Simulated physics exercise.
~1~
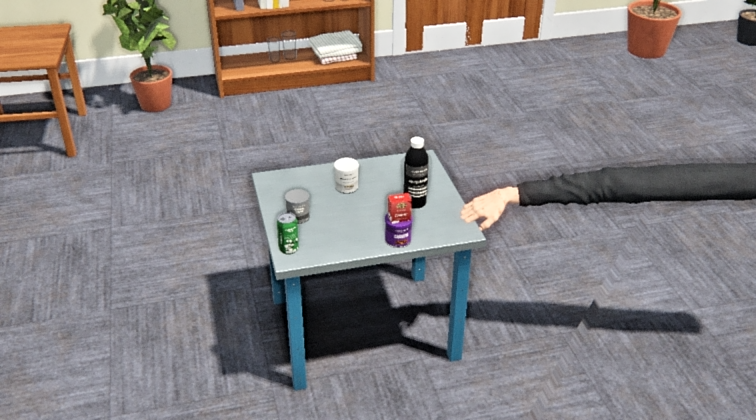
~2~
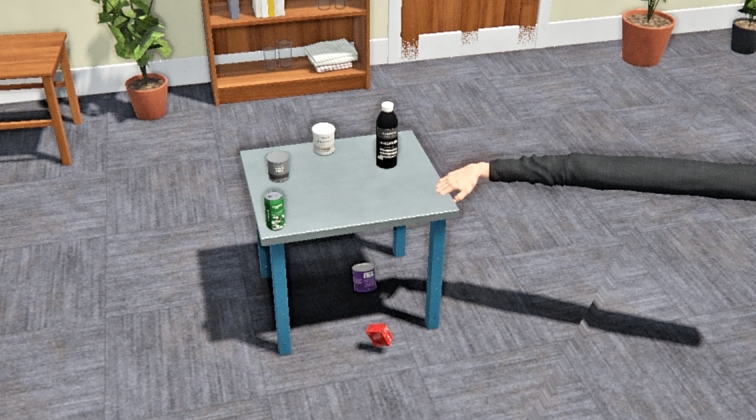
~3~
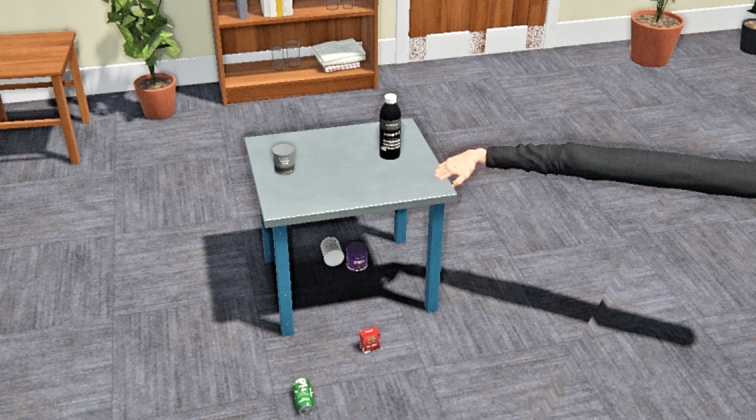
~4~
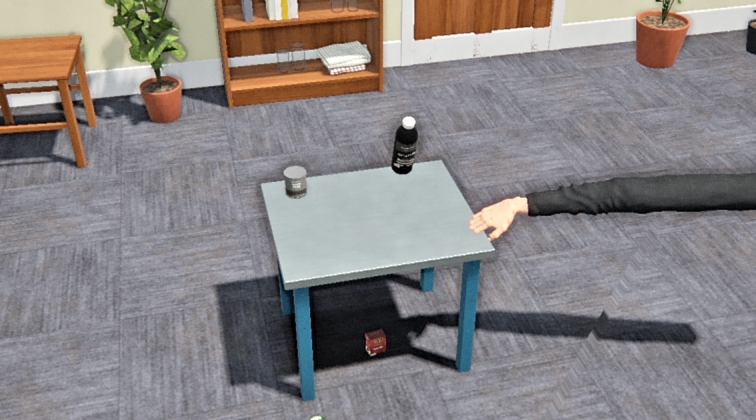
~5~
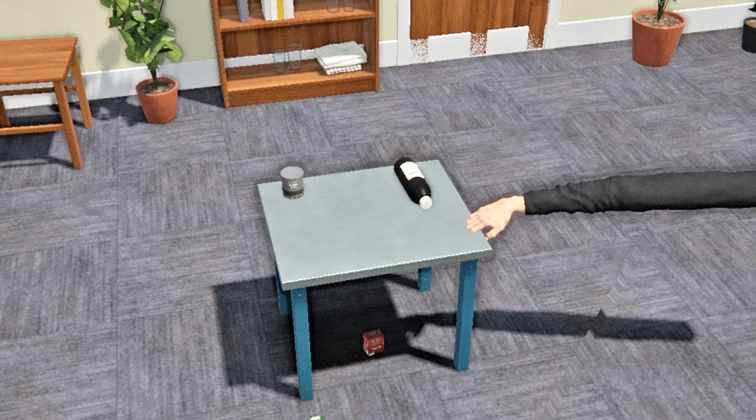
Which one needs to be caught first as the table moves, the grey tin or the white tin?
The white tin needs catching first, because it falls off to the floor while the grey tin is still on the table at the end.
The clip opens on a side table holding a green can, a grey tin, a white tin, a black bottle and a red carton stacked on a purple tin, with a hand at the right edge. The table shifts away, and the purple tin and red carton drop off while the rest stay up. Next the green can and white tin fall to the floor too. As the table shifts again, the bottle leans, then topples onto its side on the tabletop. At the end only the lying bottle and the upright grey tin remain on the table.
